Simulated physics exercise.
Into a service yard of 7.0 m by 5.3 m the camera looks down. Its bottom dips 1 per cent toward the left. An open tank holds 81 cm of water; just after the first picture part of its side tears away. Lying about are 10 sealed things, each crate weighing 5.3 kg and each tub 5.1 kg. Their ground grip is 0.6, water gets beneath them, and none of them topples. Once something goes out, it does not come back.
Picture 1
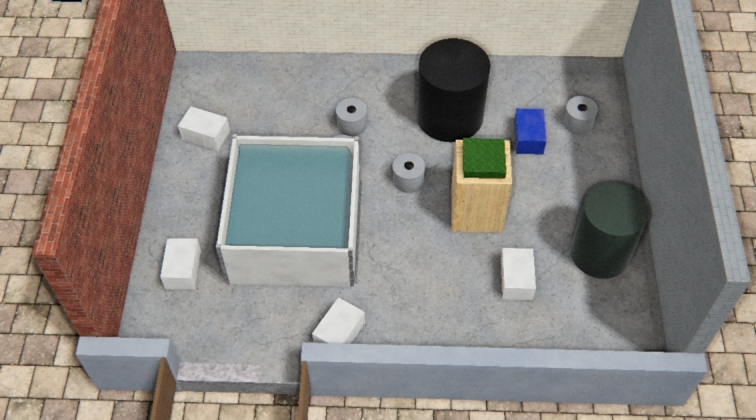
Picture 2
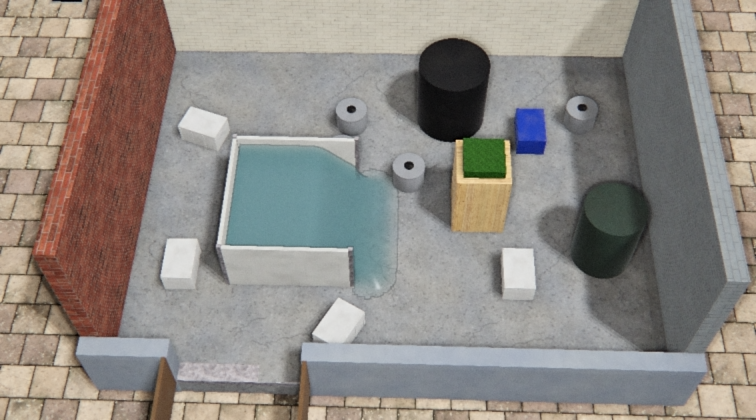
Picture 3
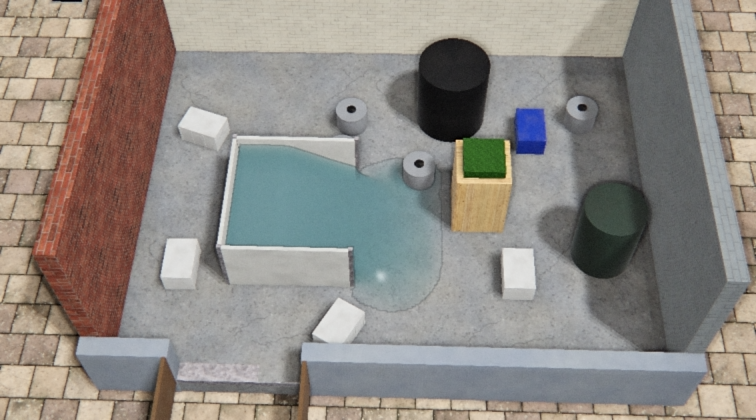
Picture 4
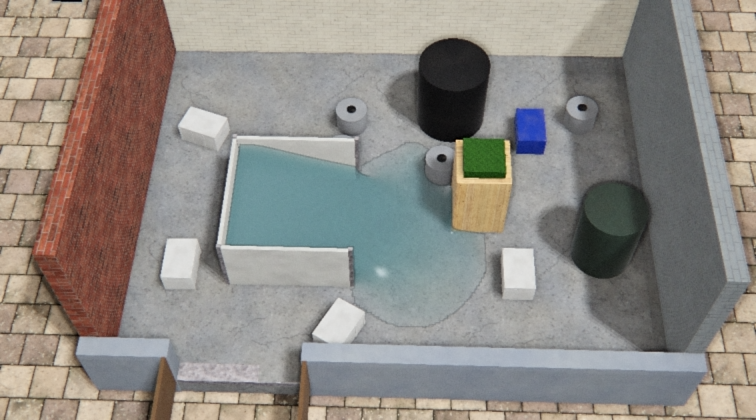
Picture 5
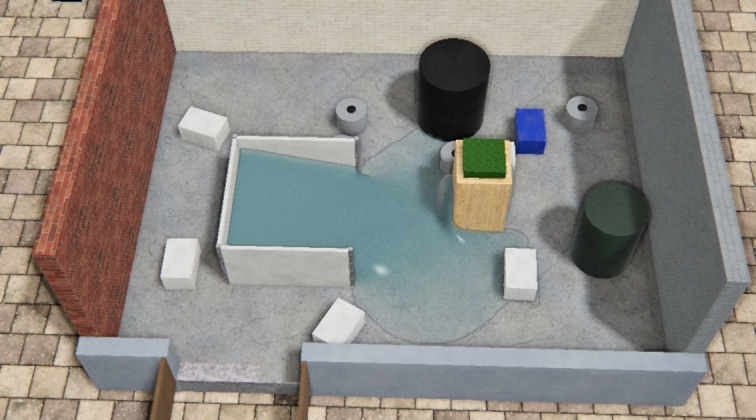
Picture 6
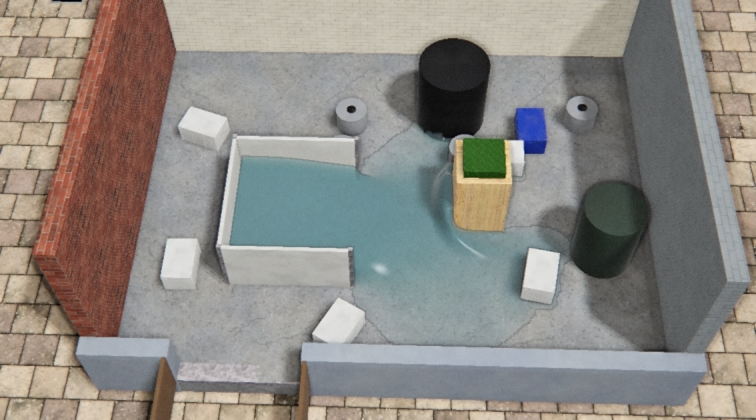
In a walled yard seen from above, an open tank of water stands among white blocks, grey ringed objects, dark cylinders and a wooden block. The tank's right side gives way and water spreads rightward across the floor, pushing a grey object toward the wooden block, then shifting a white block right.
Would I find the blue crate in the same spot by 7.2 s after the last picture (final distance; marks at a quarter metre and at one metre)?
It will be left a long way off.
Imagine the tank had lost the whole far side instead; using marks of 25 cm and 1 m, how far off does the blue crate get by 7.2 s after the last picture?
In that case the blue crate slides a little.
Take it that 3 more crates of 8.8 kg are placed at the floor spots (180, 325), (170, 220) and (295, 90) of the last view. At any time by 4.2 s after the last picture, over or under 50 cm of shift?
Within it, within it, beyond it.
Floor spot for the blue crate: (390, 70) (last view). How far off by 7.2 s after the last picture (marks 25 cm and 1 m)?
As it turns out, it is swept away.
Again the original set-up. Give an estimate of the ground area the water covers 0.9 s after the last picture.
About 18 m2 is covered.
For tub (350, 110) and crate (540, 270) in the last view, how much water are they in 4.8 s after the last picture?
I'd put it at 1 cm and 10 cm respectively.
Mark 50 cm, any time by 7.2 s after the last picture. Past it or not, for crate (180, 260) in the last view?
It stayed inside.
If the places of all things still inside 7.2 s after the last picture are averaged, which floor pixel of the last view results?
Close to (283, 185).
Then, 0.9 s after the last picture the blue crate is near (583, 124), 0.7 m from its start, aground; 0 of 10 are out; 3 afloat.
Then, 2.8 s after the last picture the blue crate is near (576, 92), 0.9 m from its start, afloat; 0 of 10 are out; 5 afloat.
Then, 4.8 s after the last picture the blue crate is near (453, 63), 1.6 m from its start, afloat; 0 of 10 are out; 6 afloat.
Then, 7.2 s after the last picture the blue crate is near (209, 51), 5.0 m from its start, afloat; 0 of 10 are out; 9 afloat.
